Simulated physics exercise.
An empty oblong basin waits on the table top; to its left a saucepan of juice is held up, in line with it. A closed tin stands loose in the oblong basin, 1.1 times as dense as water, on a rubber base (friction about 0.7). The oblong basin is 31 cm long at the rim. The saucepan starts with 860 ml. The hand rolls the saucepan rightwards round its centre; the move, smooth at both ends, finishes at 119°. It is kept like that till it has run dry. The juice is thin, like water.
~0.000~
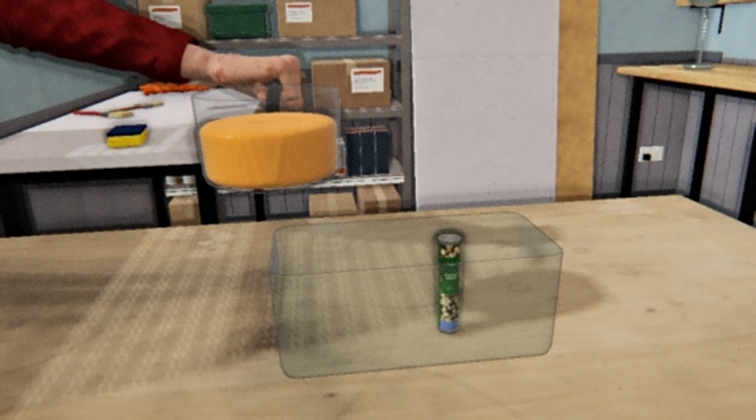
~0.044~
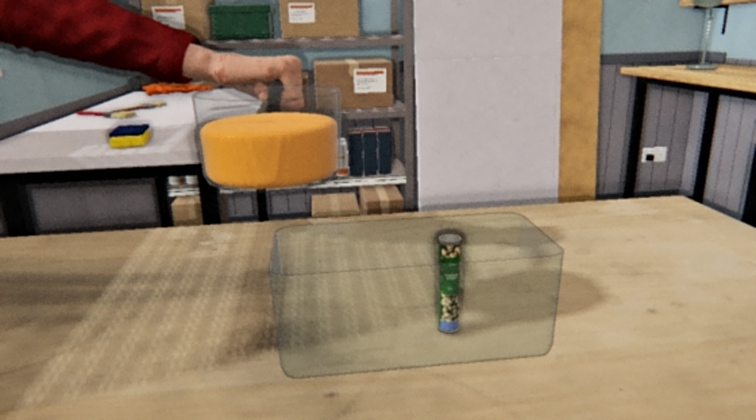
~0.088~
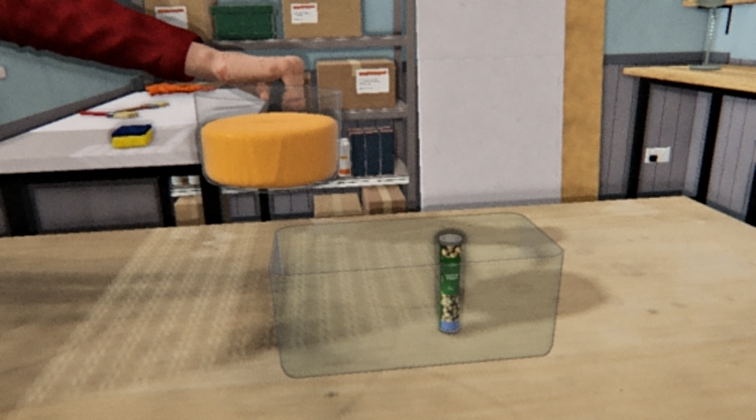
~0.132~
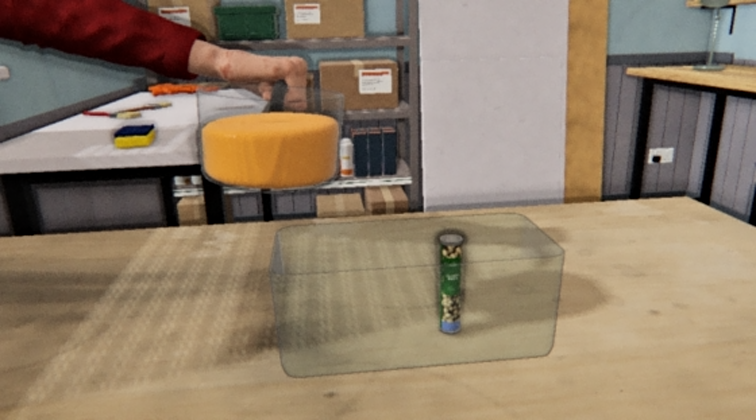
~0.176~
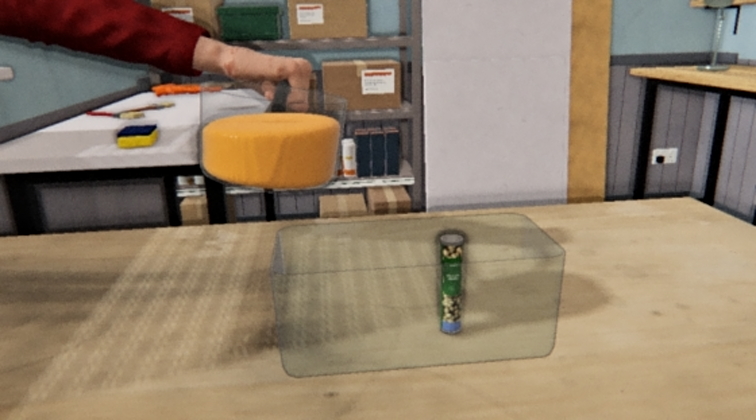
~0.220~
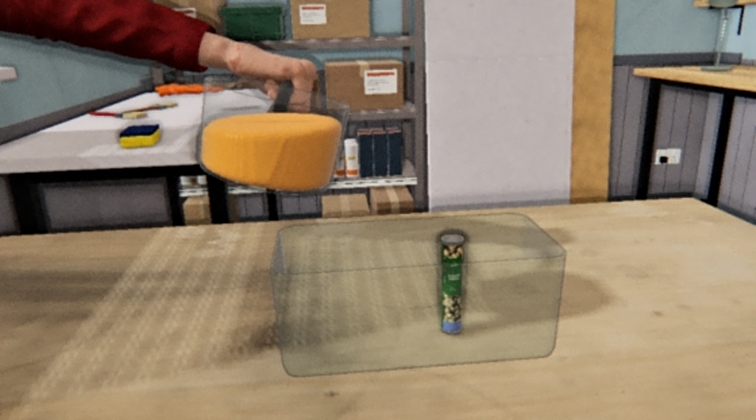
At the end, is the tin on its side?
It remains upright.
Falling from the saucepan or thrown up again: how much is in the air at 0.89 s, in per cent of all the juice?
Some 8 per cent.
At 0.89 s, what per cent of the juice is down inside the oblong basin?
About 84 per cent.
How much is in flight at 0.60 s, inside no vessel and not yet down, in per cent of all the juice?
Near 30 in a hundred.
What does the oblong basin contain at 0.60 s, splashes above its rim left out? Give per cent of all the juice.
About 8 per cent.
After 0.60 s the tilt is 79° and 61 per cent is still to pour; the tin stands where it began.
After 0.89 s the tilt is 115° and 8 per cent is still to pour; the tin stands where it began.
After 1.18 s the tilt is 119° and 0 per cent is still to pour; the tin stands where it began.
After 1.50 s the tilt is 119° and 0 per cent is still to pour; the tin stands where it began.
In the end the tin stands where it began.
